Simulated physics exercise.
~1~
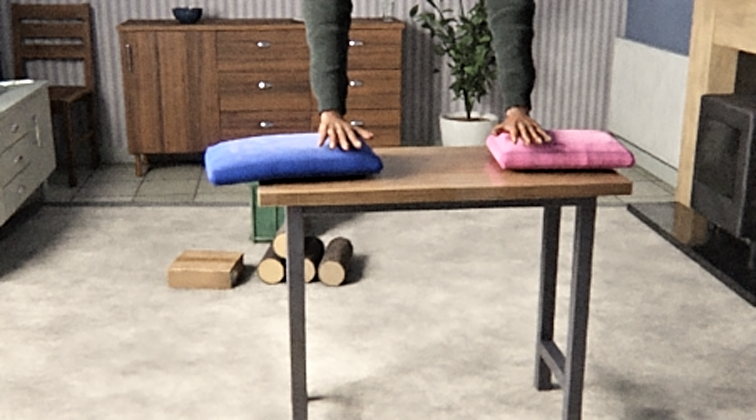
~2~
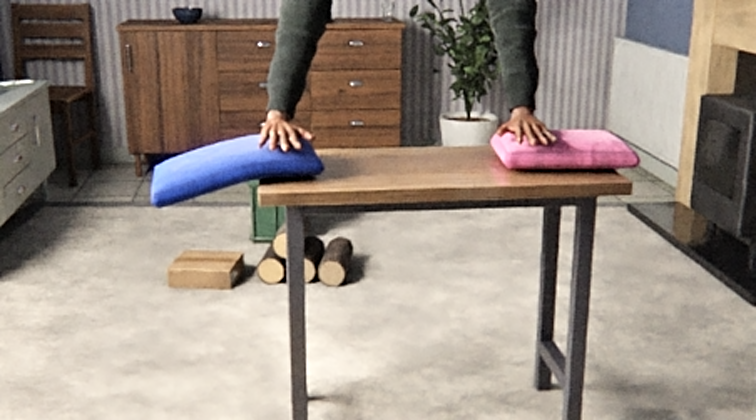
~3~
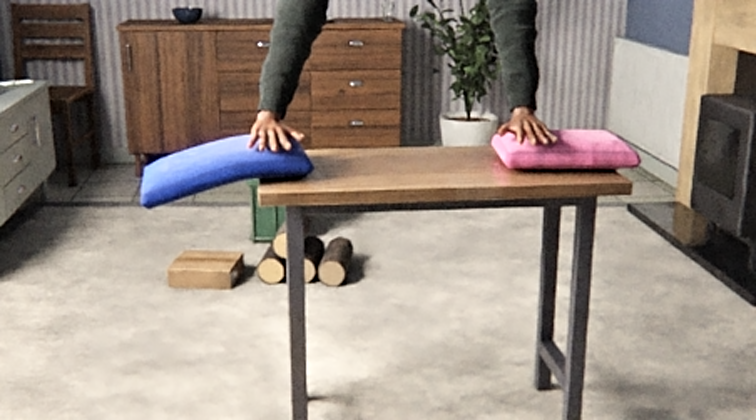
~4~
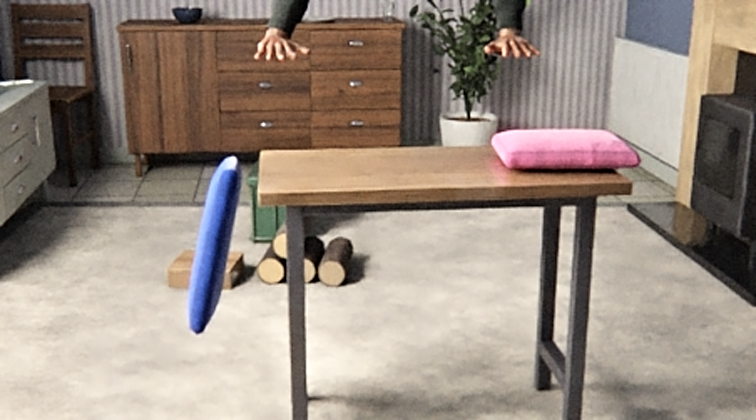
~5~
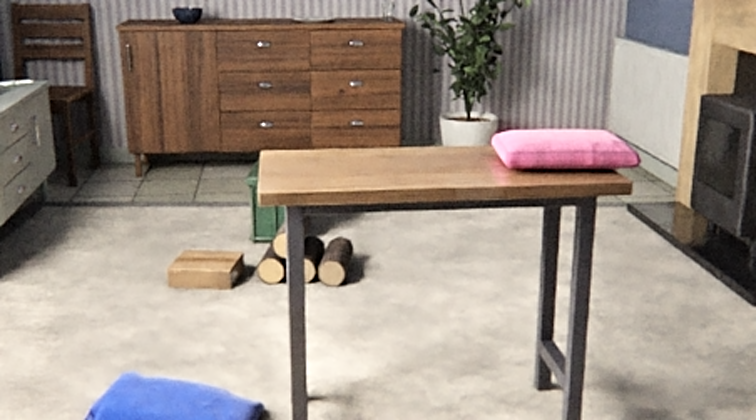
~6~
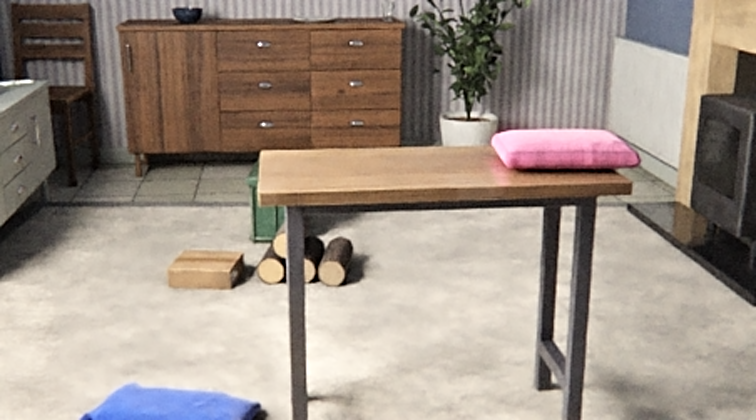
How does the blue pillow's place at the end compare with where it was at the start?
At the start the blue pillow is on the left end of the table, under a hand. By the end it lies on the floor, below and to the left of where it began.
